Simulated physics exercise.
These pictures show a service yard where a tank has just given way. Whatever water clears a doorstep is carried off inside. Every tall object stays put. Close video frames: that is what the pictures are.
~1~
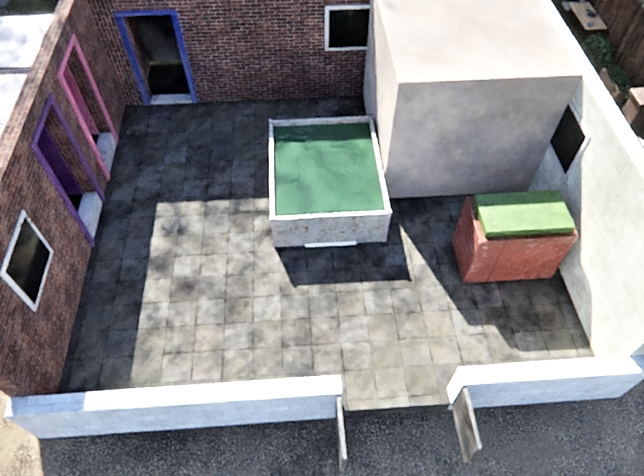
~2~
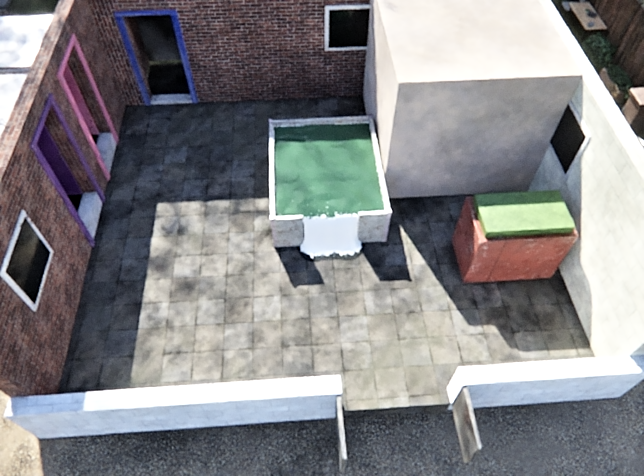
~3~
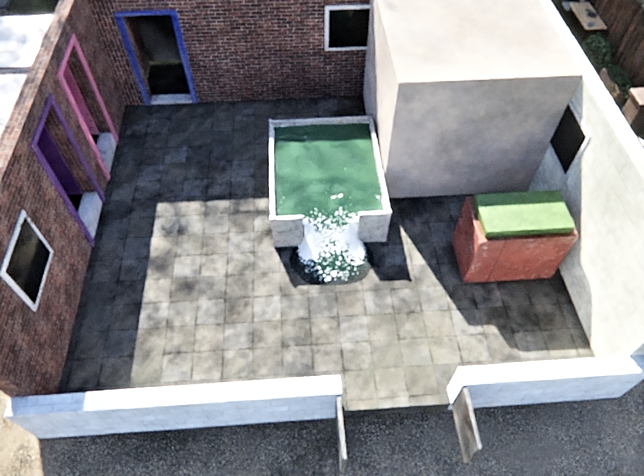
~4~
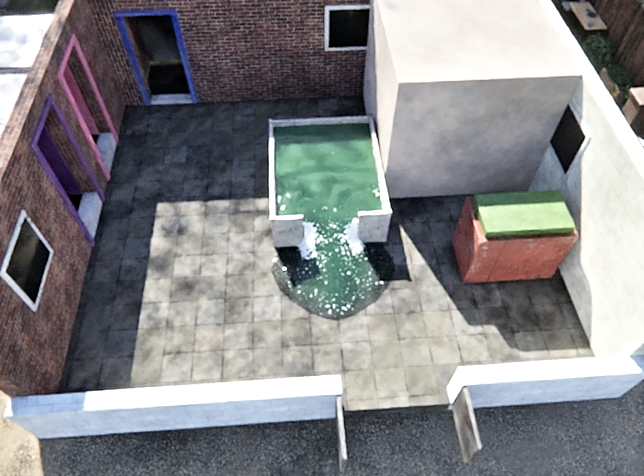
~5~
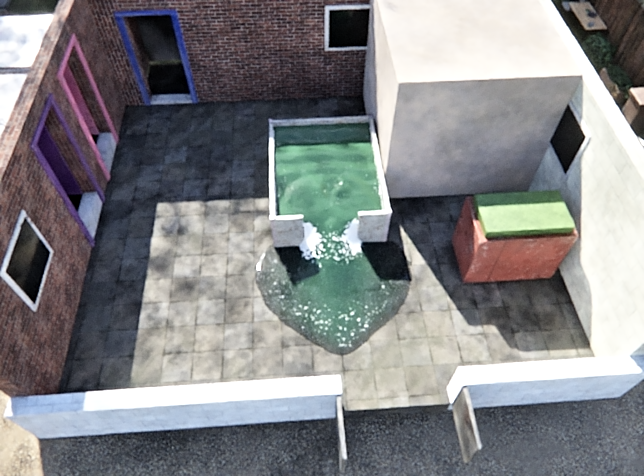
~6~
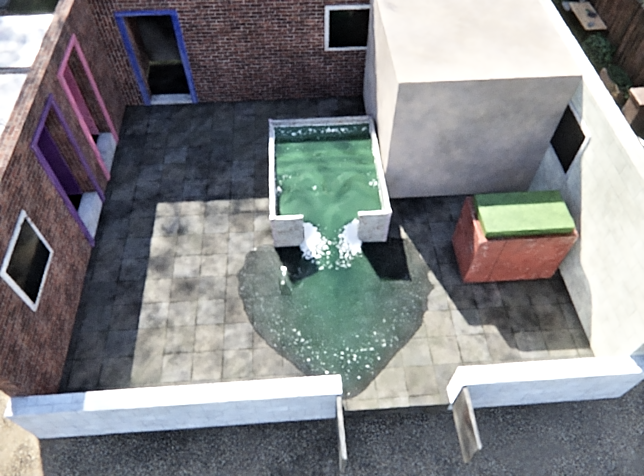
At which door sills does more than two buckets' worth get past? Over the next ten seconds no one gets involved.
In the end purple door: Never tops two buckets; pink door: Never tops two buckets; blue door: Never tops two buckets.
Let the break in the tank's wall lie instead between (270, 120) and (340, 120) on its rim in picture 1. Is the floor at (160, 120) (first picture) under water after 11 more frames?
Soaked.
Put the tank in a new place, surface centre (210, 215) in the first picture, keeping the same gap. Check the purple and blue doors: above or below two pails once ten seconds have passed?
Checking both, the purple door stays safely beneath while the blue door goes past the limit.
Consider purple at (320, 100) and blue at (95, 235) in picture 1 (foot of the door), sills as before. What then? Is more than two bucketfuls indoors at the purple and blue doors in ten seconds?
Taking them in turn, the purple door remains below the mark and the blue door remains below the mark.
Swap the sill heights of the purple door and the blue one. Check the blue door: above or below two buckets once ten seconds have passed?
For the blue door, it remains short of it.
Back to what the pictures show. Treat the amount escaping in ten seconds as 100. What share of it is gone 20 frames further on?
Around 45 per cent.
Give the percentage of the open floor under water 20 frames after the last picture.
My estimate is roughly 40 percent.
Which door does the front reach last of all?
I'd go with the blue one.
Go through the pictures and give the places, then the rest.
The first frame shows still water in the water tank at (325, 167).
In the second frame, the front is at (359, 250), out from the gap at (330, 232).
In the third frame, water pours out at (330, 234) and has run to (362, 273).
In the fourth frame, the front is at (349, 312), out from the gap at (330, 234).
In the fifth frame, water pours out at (330, 234) and has run to (349, 347).
In the sixth frame, the front is at a hidden place, out from the gap at (330, 233).
A moment on, water covers 25 % of the floor; the purple door not reached, the pink door not reached, the blue door not reached.
Next, water covers 35 % of the floor; the purple door not reached, the pink door not reached, the blue door not reached.
Then, water covers 40 % of the floor; the purple door not reached, the pink door not reached, the blue door not reached.
Later, water covers 65 % of the floor; the purple door wet at the sill, nothing in, the pink door wet at the sill, nothing in, the blue door not reached.
In the end, water covers 95 % of the floor; the purple door wet at the sill, nothing in, the pink door wet at the sill, nothing in, the blue door wet at the sill, nothing in.
